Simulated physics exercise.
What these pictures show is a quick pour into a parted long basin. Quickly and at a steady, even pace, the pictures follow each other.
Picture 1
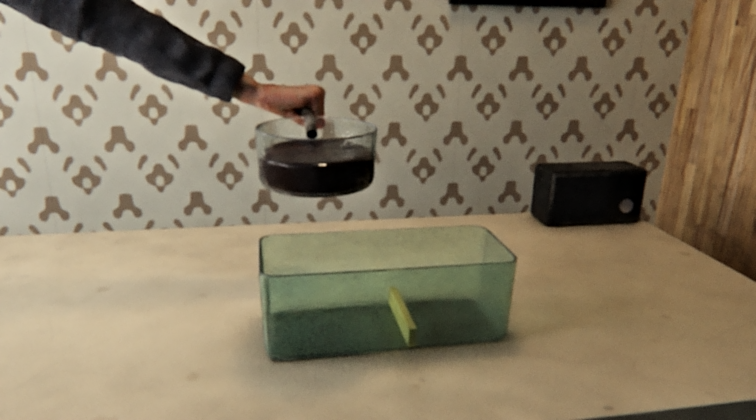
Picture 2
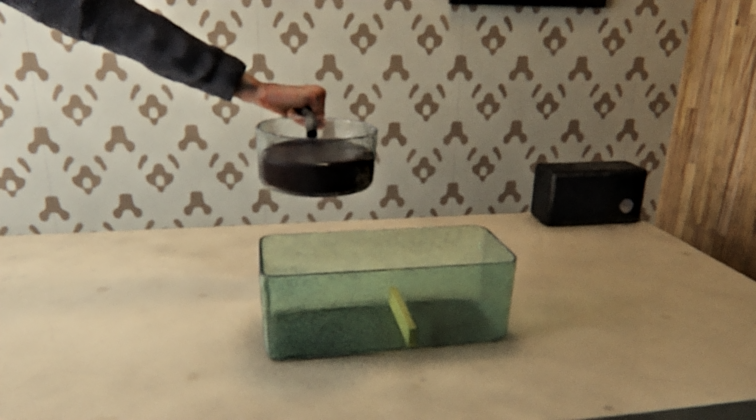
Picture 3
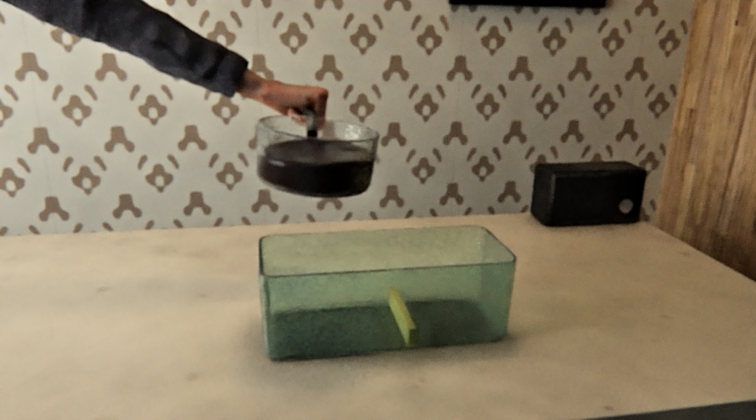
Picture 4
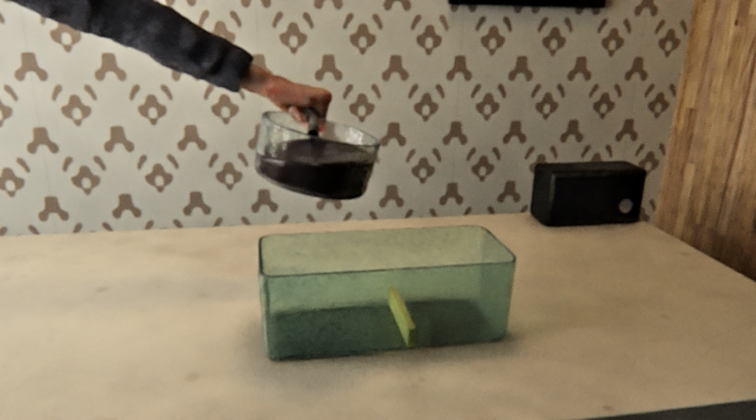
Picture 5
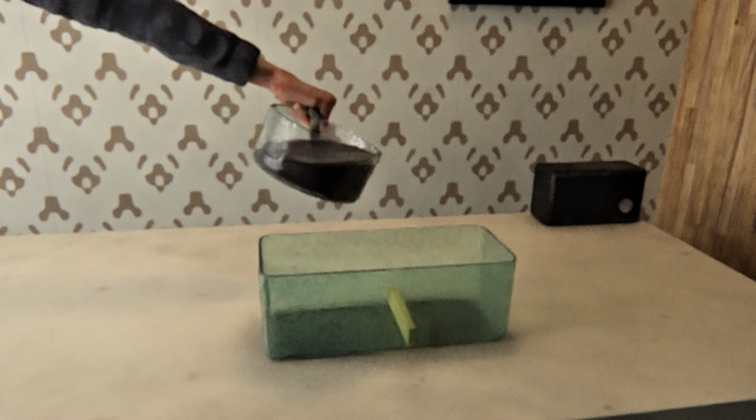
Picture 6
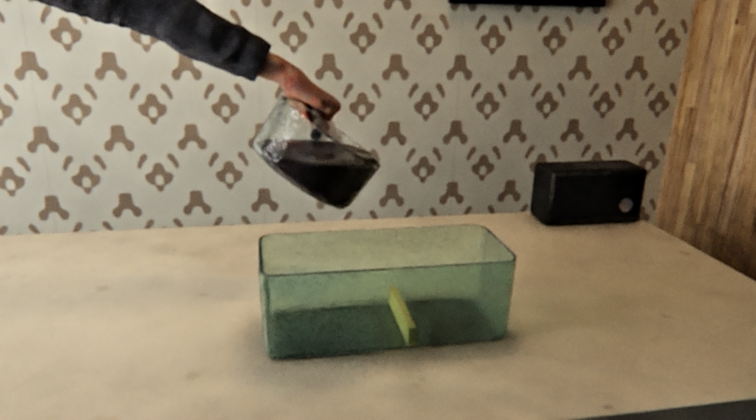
A hand tilts a clear bowl of dark liquid rightward above a green divided basin.
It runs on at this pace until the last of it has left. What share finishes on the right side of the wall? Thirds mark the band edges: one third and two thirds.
I would say between a third and two thirds ends up on that side.
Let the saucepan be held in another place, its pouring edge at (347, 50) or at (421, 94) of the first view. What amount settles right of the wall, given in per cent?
Close to 30 in a hundred, and close to 70 in a hundred.
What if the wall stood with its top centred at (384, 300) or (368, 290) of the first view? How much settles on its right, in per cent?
The first position gives around 60 percent, the second around 80 percent.
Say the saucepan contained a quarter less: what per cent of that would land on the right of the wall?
I'd reckon close to 35 %.
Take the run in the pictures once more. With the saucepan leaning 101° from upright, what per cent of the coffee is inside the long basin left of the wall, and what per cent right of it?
The left part holds around 15 percent, the right part 25 percent.
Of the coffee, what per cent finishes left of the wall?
It comes to about 60 per cent.
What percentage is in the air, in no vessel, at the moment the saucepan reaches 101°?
I'd say some 40 per cent of it.
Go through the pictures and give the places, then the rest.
The first picture shows tilt 0°; pouring edge (375, 128); surface from (260, 152) to (371, 149); the long basin's rim runs from (260, 256) to (500, 243); the wall's top is at (402, 306).
The second picture shows tilt 2°; pouring edge (375, 129); surface from (260, 151) to (371, 149).
The third picture shows tilt 6°; pouring edge (377, 134); surface from (260, 150) to (371, 151).
The fourth picture shows tilt 14°; pouring edge (378, 142); surface from (259, 149) to (372, 152).
The fifth picture shows tilt 24°; pouring edge (379, 152); surface from (258, 146) to (374, 154).
The sixth picture shows tilt 35°; pouring edge (377, 164); surface from (256, 142) to (372, 155); 1 per cent is over the edge.
A moment on, the saucepan is tipped right over and 21 per cent is still to pour, 13 is left of the wall and 24 right of it.
Next, the saucepan is tipped right over and 3 per cent is still to pour, 48 is left of the wall and 43 right of it.
Then the saucepan is tipped right over and 0 per cent is still to pour, 58 is left of the wall and 40 right of it.
Later the saucepan is tipped right over and 0 per cent is still to pour, 58 is left of the wall and 40 right of it.
Finally, 58 per cent lies left of the wall, 40 right of it and 1 outside.
